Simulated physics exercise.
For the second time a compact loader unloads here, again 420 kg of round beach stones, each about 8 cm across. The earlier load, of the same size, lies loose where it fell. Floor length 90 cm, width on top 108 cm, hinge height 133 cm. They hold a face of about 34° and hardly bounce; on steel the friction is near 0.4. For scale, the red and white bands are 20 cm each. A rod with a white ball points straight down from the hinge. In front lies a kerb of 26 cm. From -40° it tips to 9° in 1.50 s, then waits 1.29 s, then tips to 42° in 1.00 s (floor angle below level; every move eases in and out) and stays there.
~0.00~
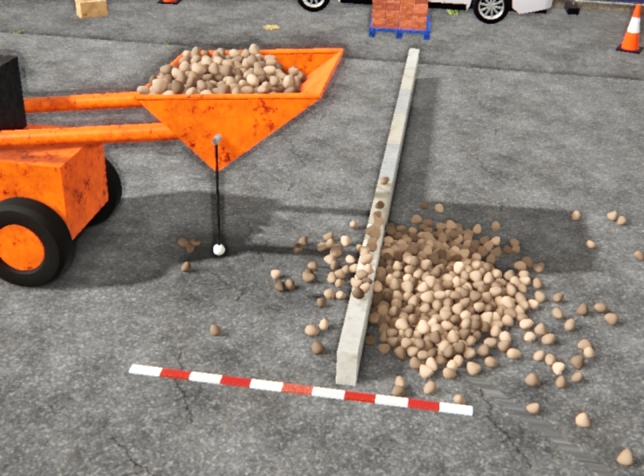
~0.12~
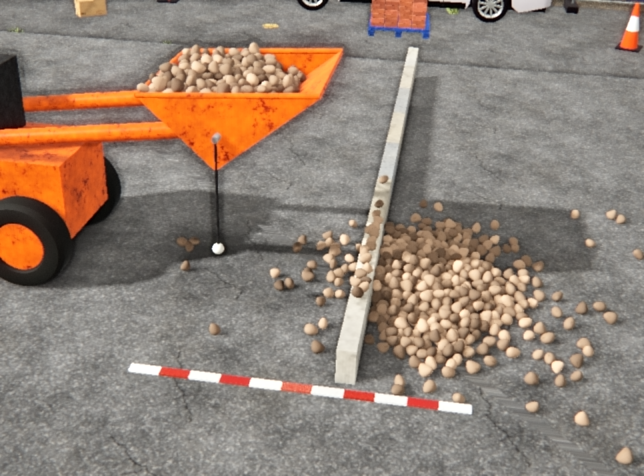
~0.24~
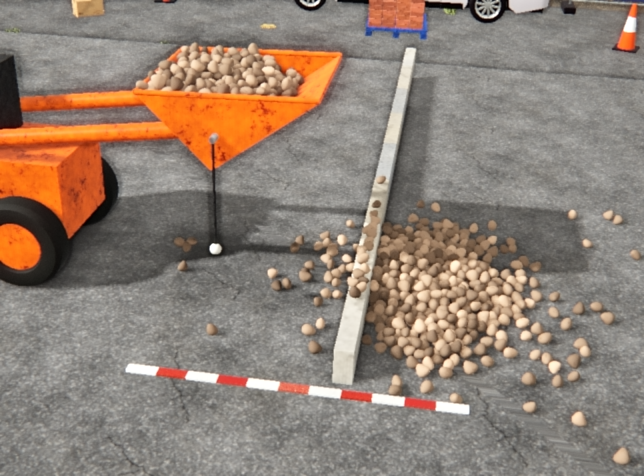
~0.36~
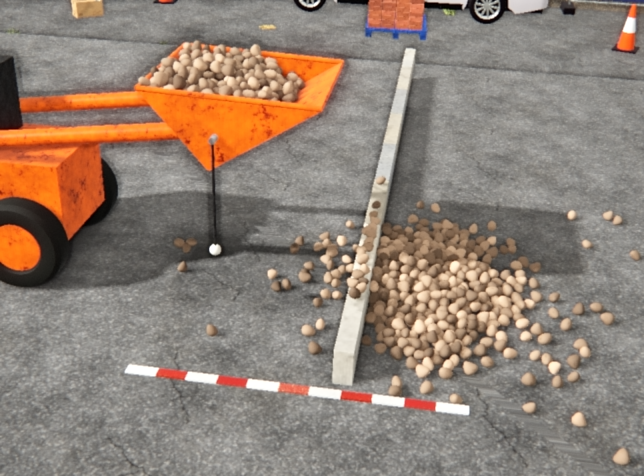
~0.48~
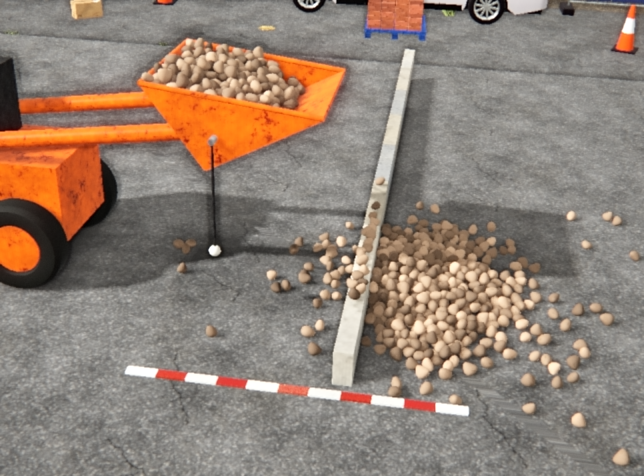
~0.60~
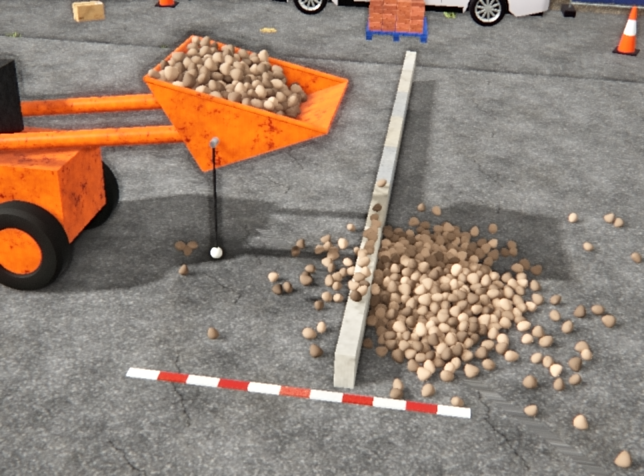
Orange loader slowly tilting its bucket of round stones forward beside a pale kerb, with an earlier heap lying mostly beyond it.
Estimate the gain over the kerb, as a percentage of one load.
About 28 per cent.
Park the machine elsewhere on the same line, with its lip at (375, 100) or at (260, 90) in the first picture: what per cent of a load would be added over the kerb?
First some 85, then 0 per cent.
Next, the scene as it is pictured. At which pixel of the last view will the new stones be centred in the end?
Near (340, 273).
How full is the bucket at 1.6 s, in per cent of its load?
It holds some 95 per cent.
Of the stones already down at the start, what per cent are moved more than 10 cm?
About 5 per cent.
After 1.1 s the floor is at 1°; in per cent of one load, 100 in the bucket, 10 on this side of the kerb, 91 over the kerb; the foremost stones are past the picture's edge.
After 1.6 s the floor is at 9°; in per cent of one load, 95 in the bucket, 15 on this side of the kerb, 91 over the kerb; the foremost stones are past the picture's edge.
After 4.2 s the floor is at 42°; in per cent of one load, 0 in the bucket, 82 on this side of the kerb, 119 over the kerb; the foremost stones are past the picture's edge.
After 6.9 s the floor is at 42°; in per cent of one load, 0 in the bucket, 82 on this side of the kerb, 119 over the kerb; the foremost stones are past the picture's edge. Net gain over the kerb, 28.
